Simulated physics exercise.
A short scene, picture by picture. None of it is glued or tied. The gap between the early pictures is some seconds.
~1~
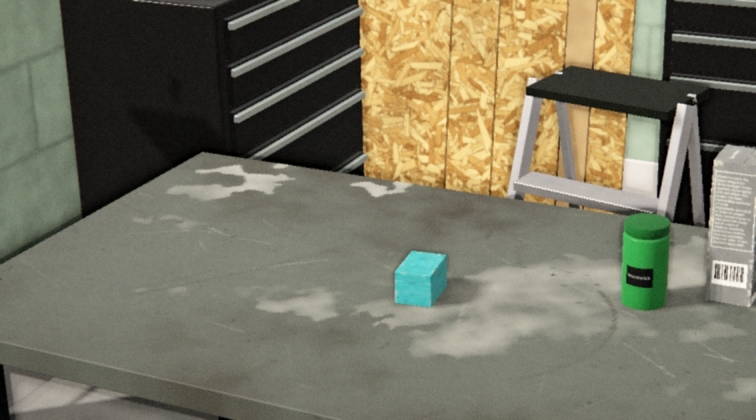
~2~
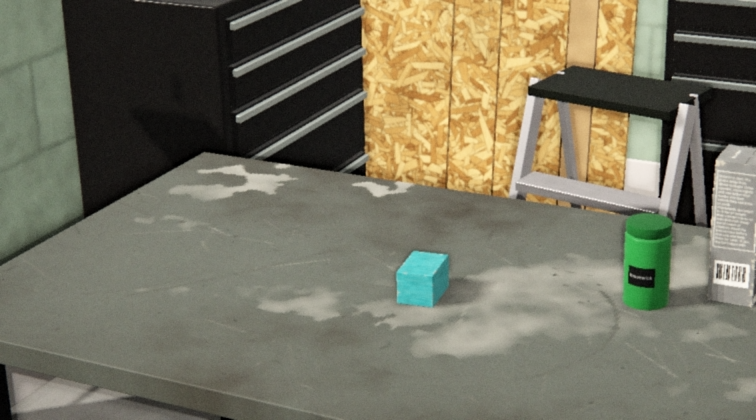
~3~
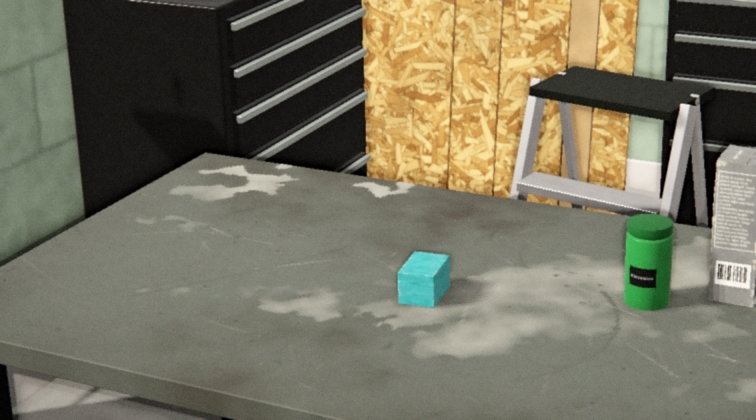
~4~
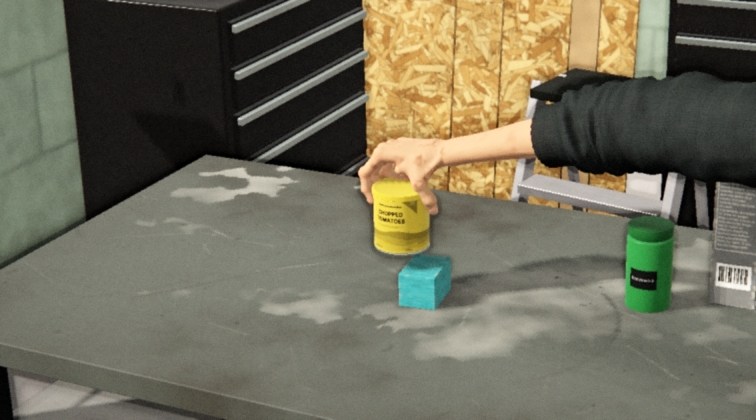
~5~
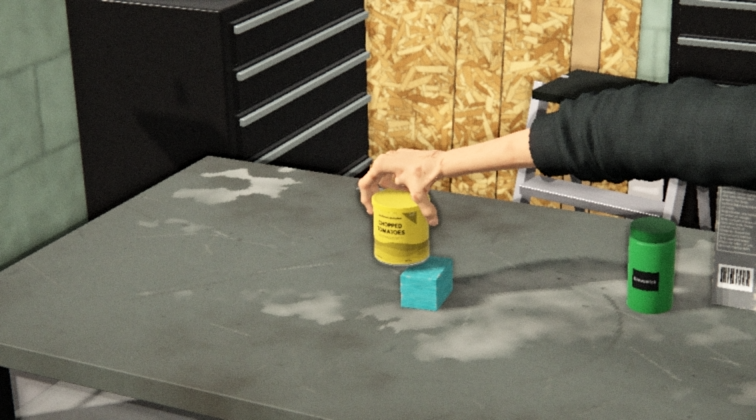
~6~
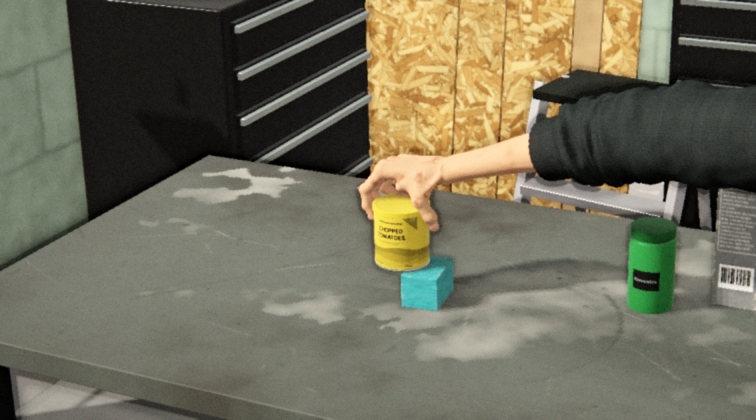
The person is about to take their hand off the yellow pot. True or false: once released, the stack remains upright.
False.
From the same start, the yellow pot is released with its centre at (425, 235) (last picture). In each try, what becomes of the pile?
Stands firm.
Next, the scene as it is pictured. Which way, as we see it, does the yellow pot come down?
It ends up further left.
Then, 0.30 s on from there, yellow pot turned 49° from how it was put near (381, 248).
Then, 0.40 s on from there, yellow pot now fallen.
Then, 1.70 s on from there, nothing new.
In the end, fallen, yellow pot; the other 3 unmoved. At the end, from the last picture's camera, yellow pot near (355, 263). The pile gives way.
